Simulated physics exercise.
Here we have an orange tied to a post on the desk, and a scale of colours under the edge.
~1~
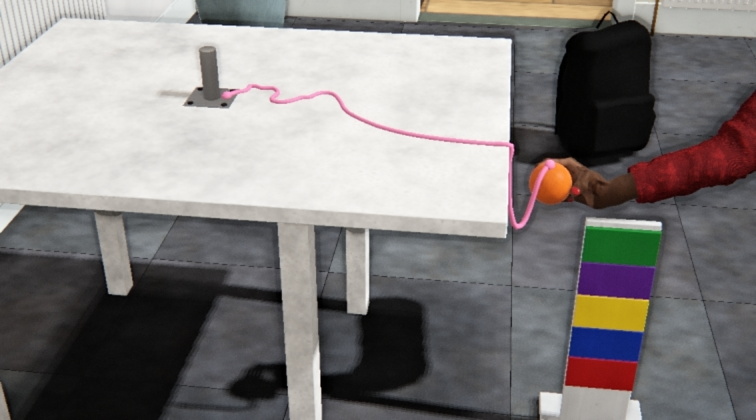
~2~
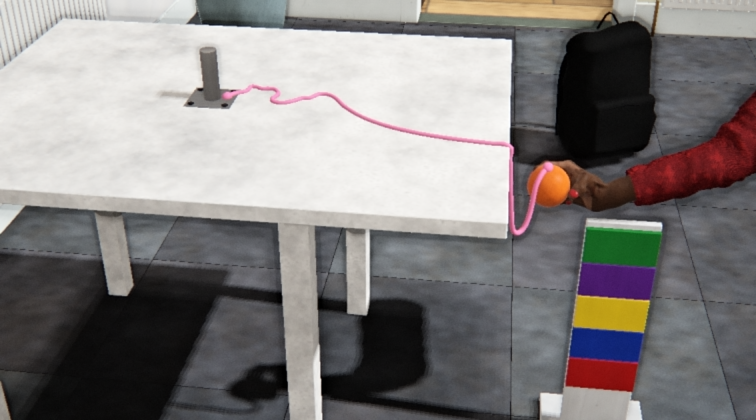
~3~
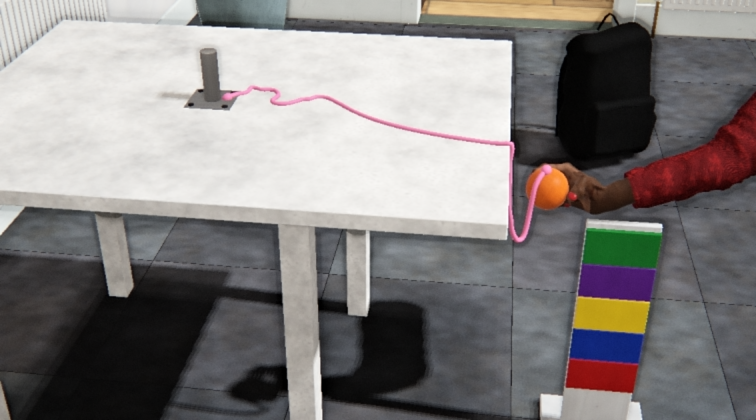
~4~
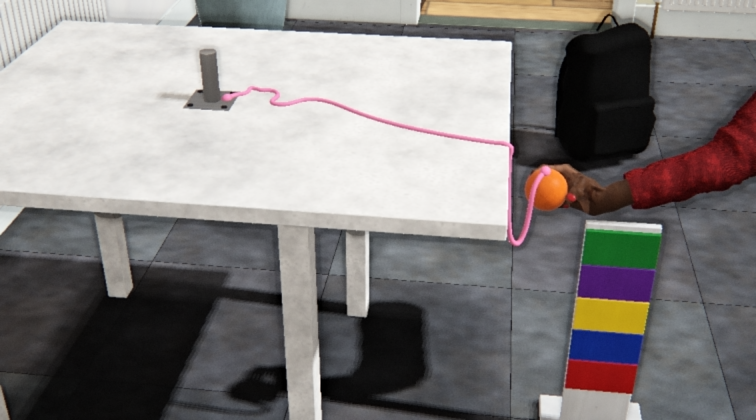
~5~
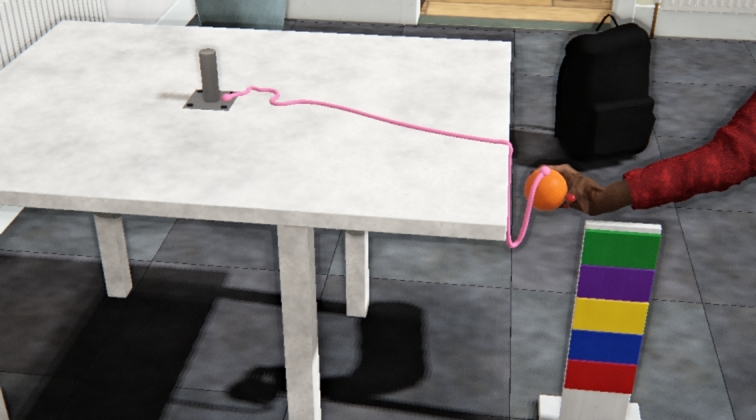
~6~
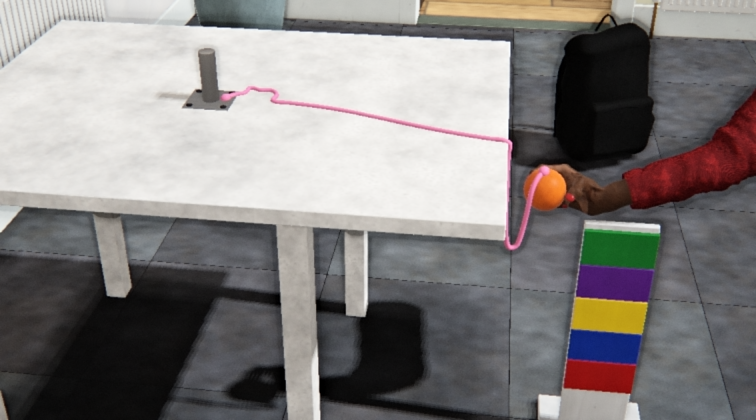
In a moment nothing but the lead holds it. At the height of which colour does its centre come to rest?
Its centre hangs level with the red band.
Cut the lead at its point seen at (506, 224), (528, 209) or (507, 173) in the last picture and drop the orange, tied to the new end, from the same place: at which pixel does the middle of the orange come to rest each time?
Try by try, around (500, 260), (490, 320) and (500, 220).
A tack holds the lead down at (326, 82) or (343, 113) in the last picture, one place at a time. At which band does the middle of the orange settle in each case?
Taking them in turn: Blue; yellow.
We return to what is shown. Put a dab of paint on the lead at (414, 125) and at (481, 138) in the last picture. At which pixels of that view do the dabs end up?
At (464, 119), then (507, 149).
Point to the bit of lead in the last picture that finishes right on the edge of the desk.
Near (460, 134).
Early on, orange near (523, 368); level with red.
Midway, orange near (459, 366); level with red.
Near the end, orange near (508, 352); level with red.
Finally, orange near (482, 365); level with red. Its middle rests at the red band.
